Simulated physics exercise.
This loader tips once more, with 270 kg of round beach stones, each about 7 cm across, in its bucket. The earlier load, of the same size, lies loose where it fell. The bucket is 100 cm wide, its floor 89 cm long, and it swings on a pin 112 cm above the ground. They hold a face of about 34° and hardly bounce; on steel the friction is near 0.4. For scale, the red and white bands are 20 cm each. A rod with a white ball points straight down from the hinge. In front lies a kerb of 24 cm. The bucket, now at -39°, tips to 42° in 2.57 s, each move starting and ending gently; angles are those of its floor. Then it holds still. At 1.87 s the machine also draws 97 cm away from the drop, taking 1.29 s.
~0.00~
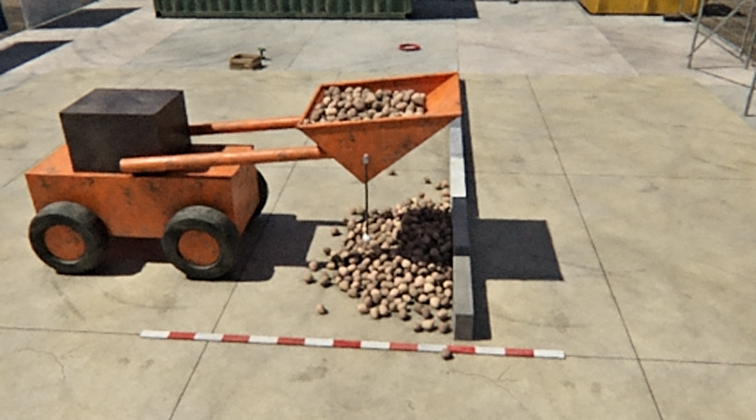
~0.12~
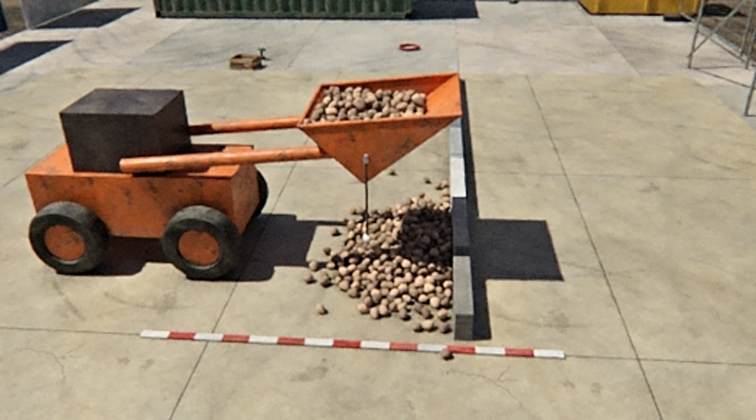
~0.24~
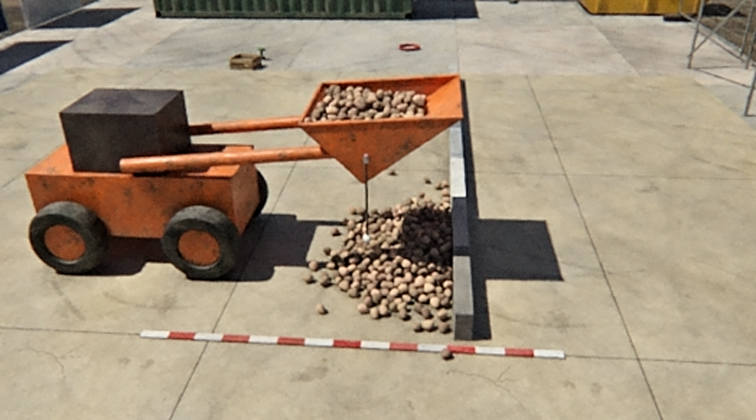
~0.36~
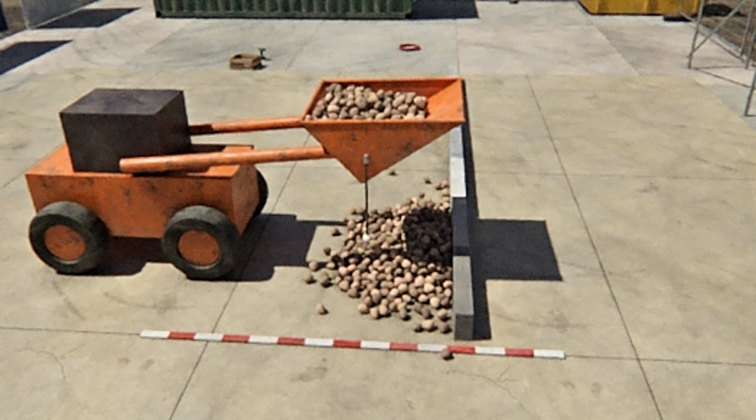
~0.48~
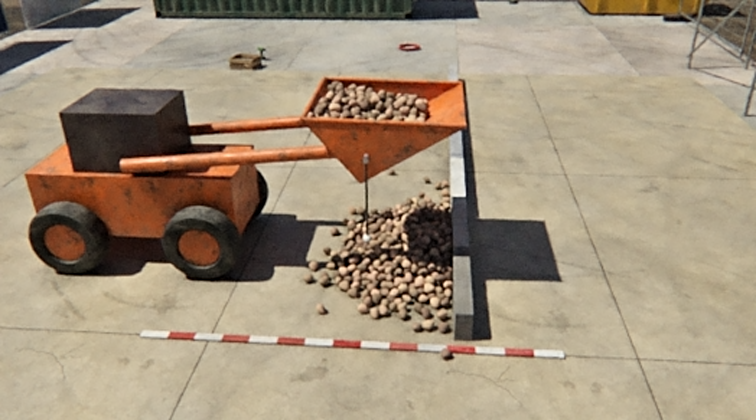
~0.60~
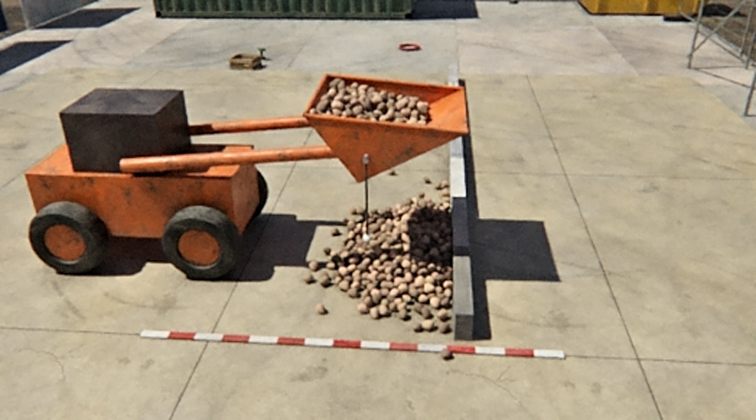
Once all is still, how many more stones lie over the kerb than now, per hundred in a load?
About 35 per cent.
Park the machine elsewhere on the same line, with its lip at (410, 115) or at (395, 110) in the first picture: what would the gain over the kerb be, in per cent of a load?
First some 0, then 0 per cent.
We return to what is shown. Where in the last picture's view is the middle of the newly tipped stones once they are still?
Their middle is at about (447, 241).
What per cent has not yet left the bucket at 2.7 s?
It holds some 0 per cent.
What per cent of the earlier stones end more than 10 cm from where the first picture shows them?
About 0 per cent.
After 1.9 s the floor is at 29°; in per cent of one load, 86 in the bucket, 113 on this side of the kerb, 1 over the kerb; the foremost stones are at (472, 202).
After 2.7 s the floor is at 42°; in per cent of one load, 0 in the bucket, 165 on this side of the kerb, 35 over the kerb; the foremost stones are at (611, 261).
After 3.6 s the floor is at 42°; in per cent of one load, 0 in the bucket, 165 on this side of the kerb, 35 over the kerb; the foremost stones are at (680, 269).
After 6.1 s the floor is at 42°; in per cent of one load, 0 in the bucket, 165 on this side of the kerb, 35 over the kerb; the foremost stones are at (681, 269). Net gain over the kerb, 35.
